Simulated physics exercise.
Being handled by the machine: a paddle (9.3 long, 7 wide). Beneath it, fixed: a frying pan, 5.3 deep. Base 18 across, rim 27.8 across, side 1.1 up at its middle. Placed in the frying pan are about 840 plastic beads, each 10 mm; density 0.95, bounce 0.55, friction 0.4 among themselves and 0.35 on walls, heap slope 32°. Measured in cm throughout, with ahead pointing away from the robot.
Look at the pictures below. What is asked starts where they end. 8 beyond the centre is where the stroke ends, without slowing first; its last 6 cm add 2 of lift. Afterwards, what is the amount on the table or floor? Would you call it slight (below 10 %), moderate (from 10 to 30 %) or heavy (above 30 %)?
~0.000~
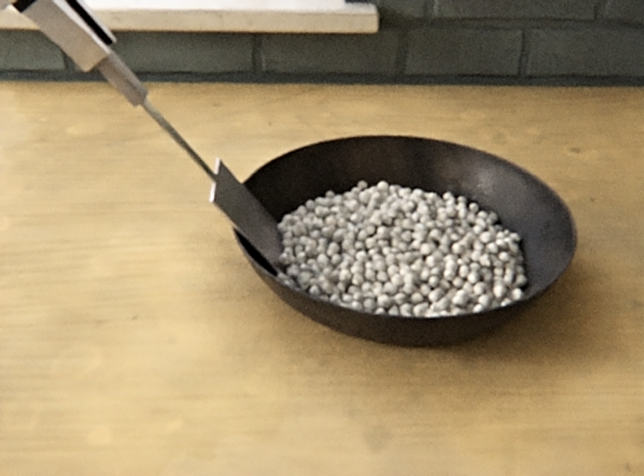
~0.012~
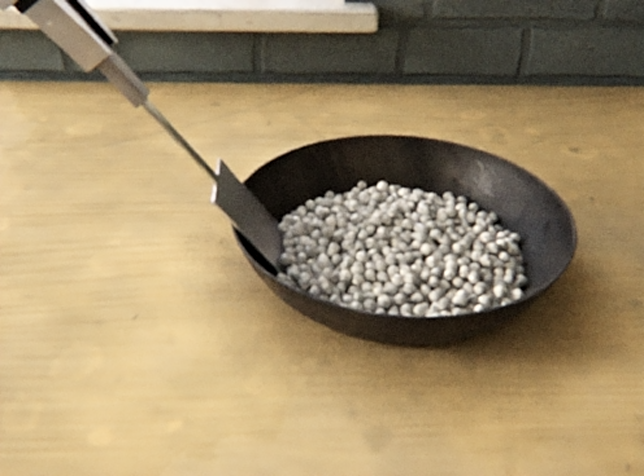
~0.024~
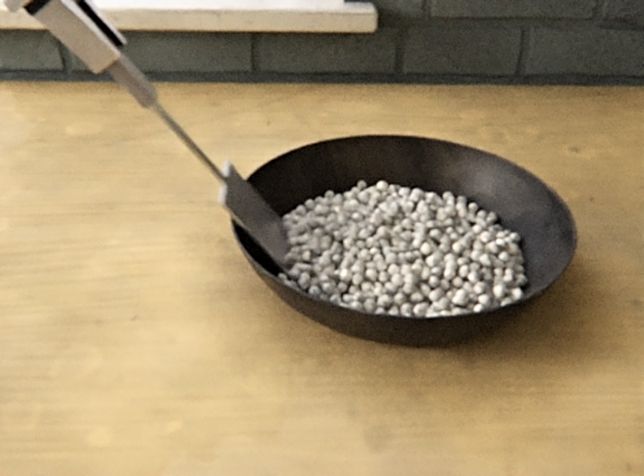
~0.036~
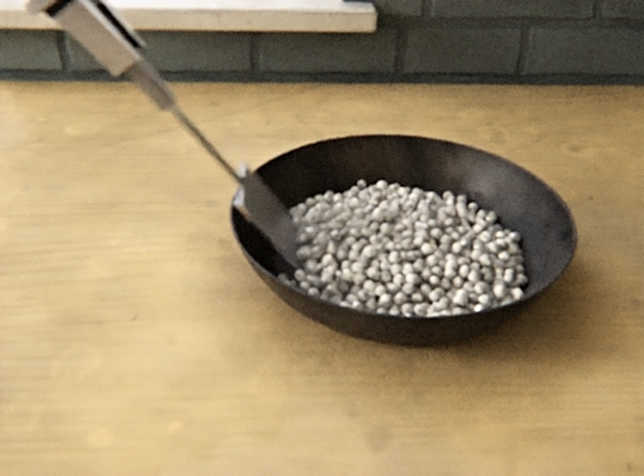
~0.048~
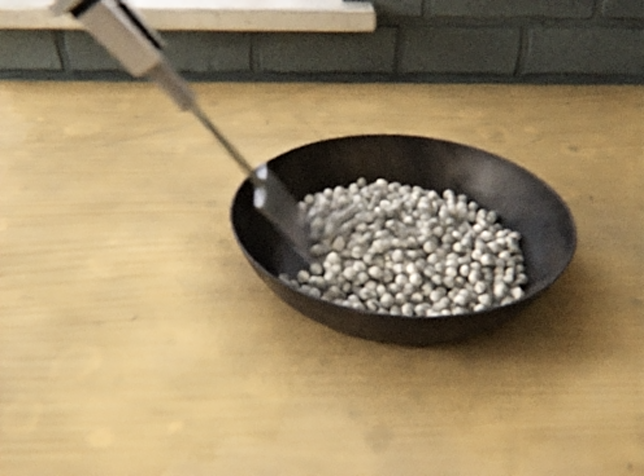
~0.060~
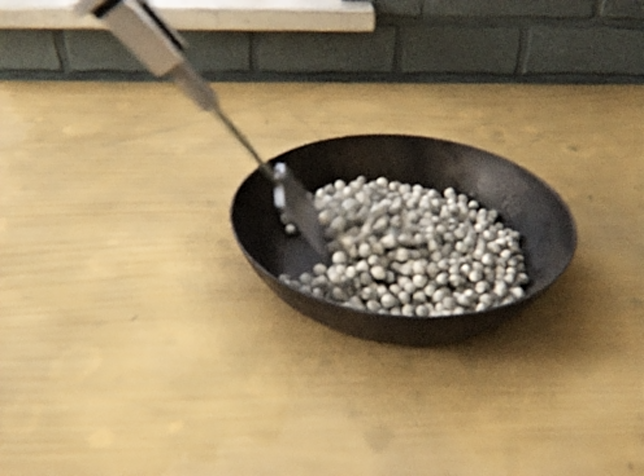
I would call it moderate.
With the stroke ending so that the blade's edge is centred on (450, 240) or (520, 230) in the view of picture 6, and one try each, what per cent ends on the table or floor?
First try about 10 percent, second about 25 percent.
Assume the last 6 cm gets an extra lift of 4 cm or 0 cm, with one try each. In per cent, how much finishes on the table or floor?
First try about 15 %, second try about 5 %.
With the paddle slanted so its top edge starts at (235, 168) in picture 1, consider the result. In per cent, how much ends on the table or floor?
Spill: Approx. 15 per cent.
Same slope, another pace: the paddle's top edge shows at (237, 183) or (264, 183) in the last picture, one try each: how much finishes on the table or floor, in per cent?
Try one roughly 0 per cent; try two roughly 5 per cent.
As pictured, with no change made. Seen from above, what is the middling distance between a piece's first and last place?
Around 3 cm, measured level.
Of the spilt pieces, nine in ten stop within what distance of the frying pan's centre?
Some 75 cm from the centre.
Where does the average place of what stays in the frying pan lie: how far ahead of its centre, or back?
It sits near 3.5 centimetres ahead of centre.
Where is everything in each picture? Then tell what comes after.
The first picture shows paddle top edge at (215, 179), sloping 53°; upper third of the load around (397, 244), from x 280 to 520, top at y 185; 838 in the frying pan.
The second picture shows paddle top edge at (216, 179), sloping 53°; upper third of the load around (397, 244), from x 280 to 520, top at y 185.
The third picture shows paddle top edge at (224, 181), sloping 53°; upper third of the load around (393, 243), from x 280 to 520, top at y 185.
The fourth picture shows paddle top edge at (241, 183), sloping 53°; upper third of the load around (386, 241), from x 285 to 520, top at y 185.
The fifth picture shows paddle top edge at (260, 183), sloping 53°; upper third of the load around (384, 239), from x 285 to 520, top at y 185.
The sixth picture shows paddle top edge at (280, 183), sloping 53°; upper third of the load around (384, 235), from x 285 to 520, top at y 180; 838 in the frying pan.
After 0.09 s, sloping 53°, highest piece 8 above the table; 838 in the frying pan.
After 0.12 s, sloping 53°, highest piece 10 above the table; 838 in the frying pan.
After 0.33 s, sloping 53°, highest piece 8 above the table; 714 in the frying pan, 106 on the table or floor, 18 on the blade or in flight.
After 1.38 s, sloping 53°, highest piece 4 above the table; 714 in the frying pan, 124 on the table or floor.
At rest, 714 in the frying pan, 124 on the table or floor. That is 15 % on the table or floor.
